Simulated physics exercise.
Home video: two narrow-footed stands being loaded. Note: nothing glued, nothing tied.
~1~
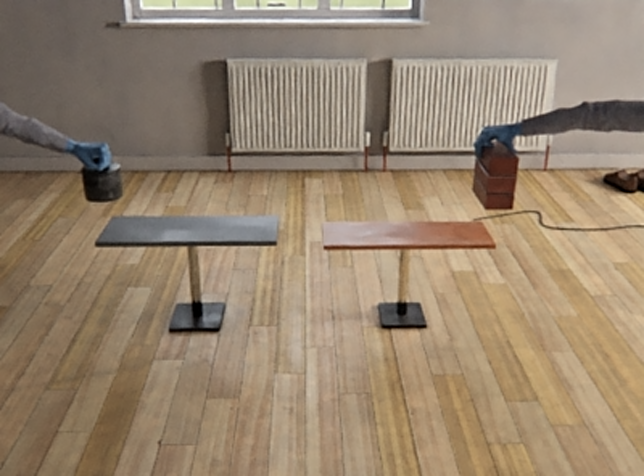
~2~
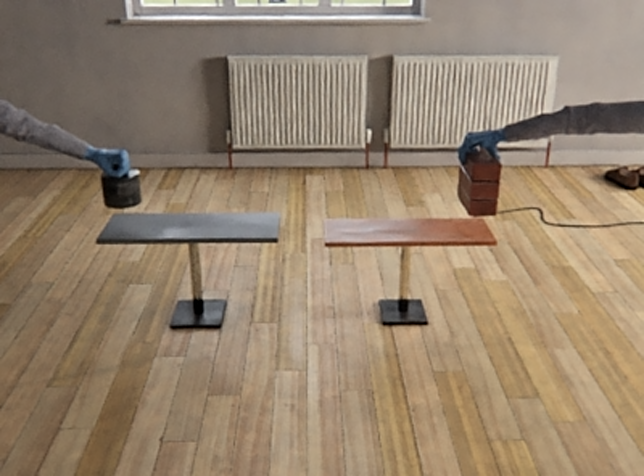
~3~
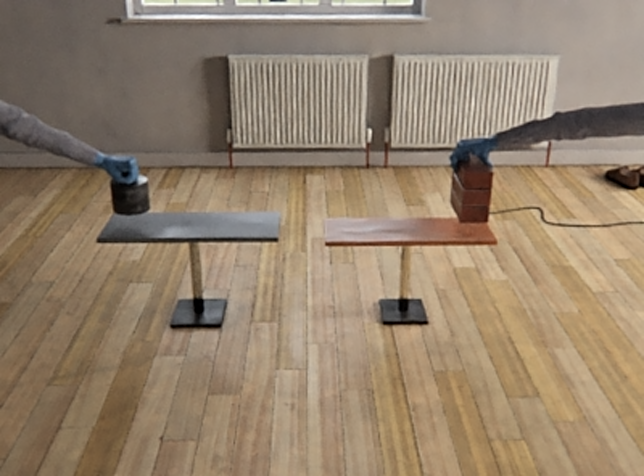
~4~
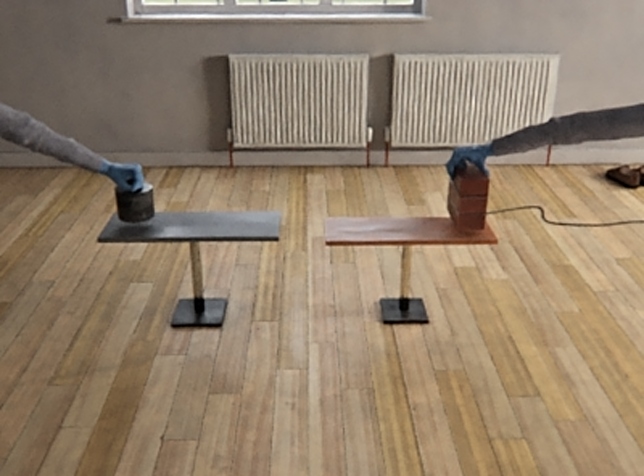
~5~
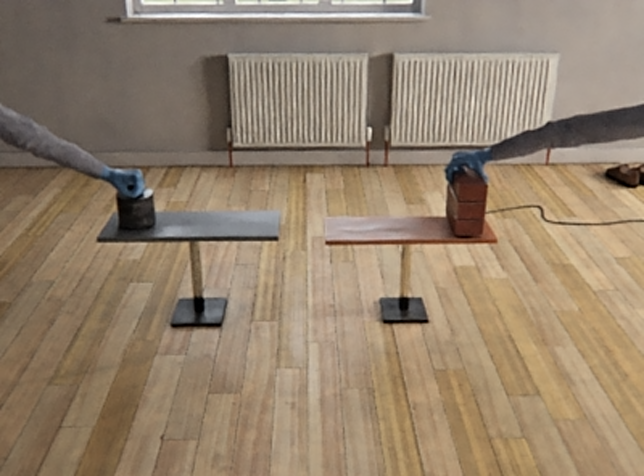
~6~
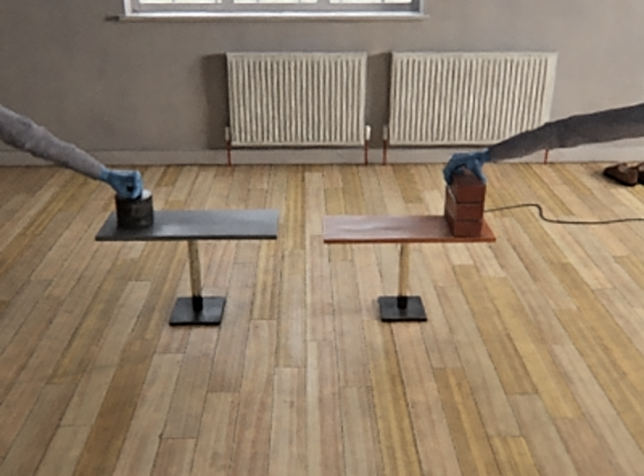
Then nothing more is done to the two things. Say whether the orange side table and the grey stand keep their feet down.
In the end the orange side table is left tipped over. The grey stand is left tipped over.
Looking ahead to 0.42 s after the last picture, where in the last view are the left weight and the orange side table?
The left weight around (99, 224); the orange side table around (433, 226).
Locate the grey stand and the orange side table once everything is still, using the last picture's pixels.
The first finishes at (132, 249), while the second finishes at (481, 249).
Then, 0.42 s later than the last frame, orange side table tilted by 16° near (433, 226); grey stand tilted by 19° near (156, 222).
Then, 0.62 s later than the last frame, orange side table tilted by 49° near (479, 242); grey stand tilted by 59° near (104, 249).
Then, 0.76 s later than the last frame, orange side table tilted by 63° near (489, 244); grey stand tilted by 63° near (122, 246).
When it is over, the orange side table tips up, near (481, 249); the grey stand tips up, near (132, 249).
